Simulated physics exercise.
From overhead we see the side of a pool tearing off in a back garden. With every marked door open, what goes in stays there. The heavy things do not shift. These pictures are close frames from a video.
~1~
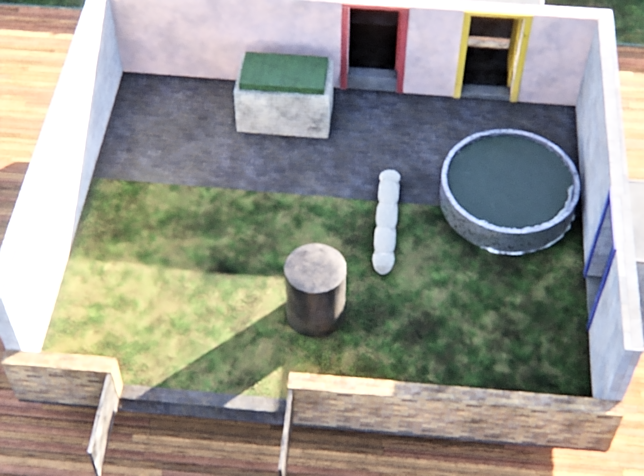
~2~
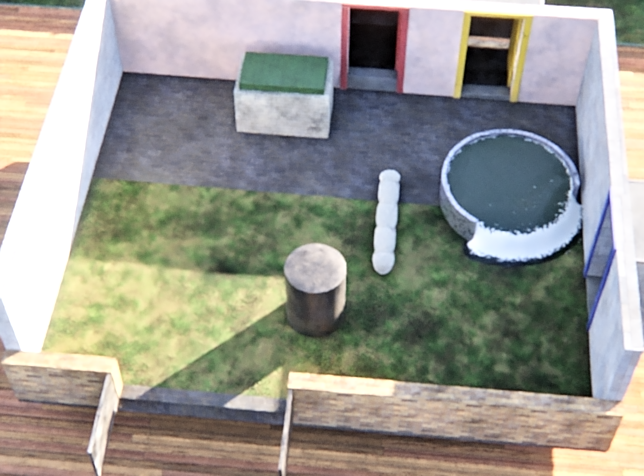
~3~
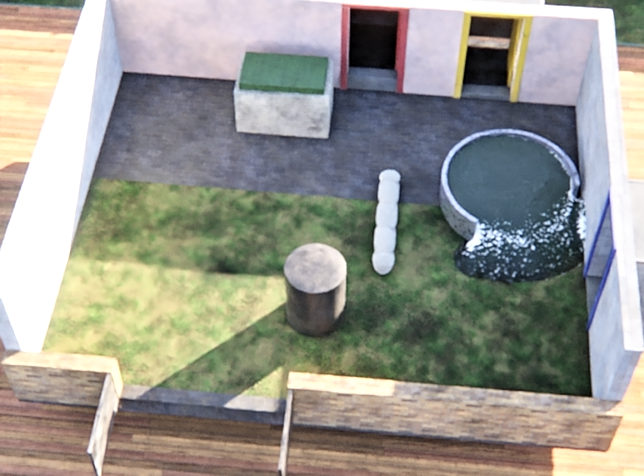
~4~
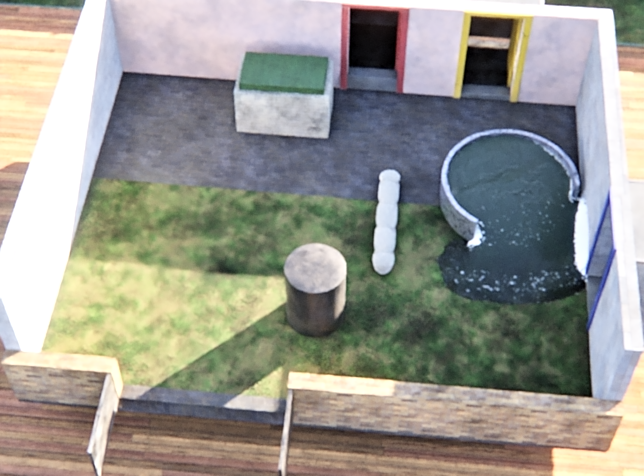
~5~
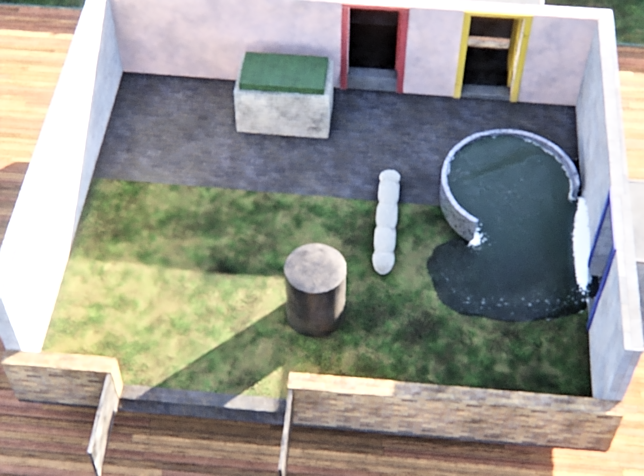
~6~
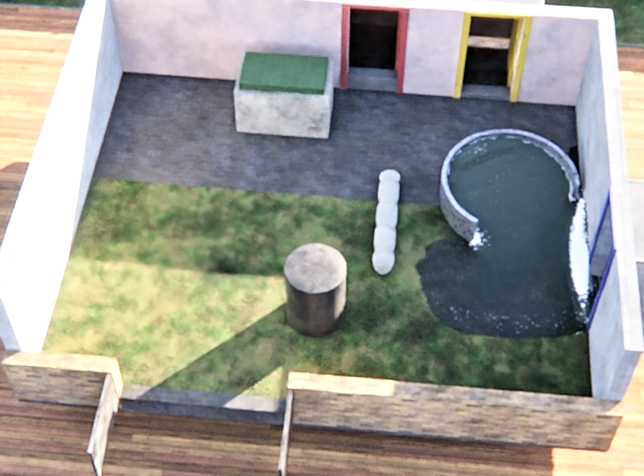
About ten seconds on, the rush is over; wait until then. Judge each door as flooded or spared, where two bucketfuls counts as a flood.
The blue door is flooded, the red door is spared, the yellow door is spared.
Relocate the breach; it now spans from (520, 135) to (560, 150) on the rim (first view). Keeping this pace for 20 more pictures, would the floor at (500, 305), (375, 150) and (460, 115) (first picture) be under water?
In the order given: Untouched, swamped and swamped.
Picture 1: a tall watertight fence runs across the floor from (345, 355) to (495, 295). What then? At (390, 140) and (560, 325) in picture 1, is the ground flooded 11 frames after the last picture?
The first point ends up spared and the second ends up swamped.
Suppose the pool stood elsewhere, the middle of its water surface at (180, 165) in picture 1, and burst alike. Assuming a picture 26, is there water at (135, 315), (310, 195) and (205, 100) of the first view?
I'd call them watered, watered and still dry, in the order asked.
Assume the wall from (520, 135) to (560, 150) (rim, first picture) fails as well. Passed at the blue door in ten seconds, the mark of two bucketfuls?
In brief, the blue door remains below.
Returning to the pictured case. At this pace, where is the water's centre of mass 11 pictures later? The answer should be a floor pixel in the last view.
Centre: Close to (522, 270).
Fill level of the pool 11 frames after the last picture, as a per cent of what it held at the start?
36 per cent or thereabouts.
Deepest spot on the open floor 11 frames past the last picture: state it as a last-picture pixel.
It should be roughly at (585, 414).
A moment on, water covers 15 % of the floor; the blue door under two buckets in, the red door not reached, the yellow door not reached.
Next, water covers 20 % of the floor; the blue door over two buckets in, the red door not reached, the yellow door not reached.
Then, water covers 25 % of the floor; the blue door over two buckets in, the red door not reached, the yellow door wet at the sill, nothing in.
Later, water covers 40 % of the floor; the blue door over two buckets in, the red door not reached, the yellow door wet at the sill, nothing in.
In the end, water covers 60 % of the floor; the blue door over two buckets in, the red door wet at the sill, nothing in, the yellow door wet at the sill, nothing in.
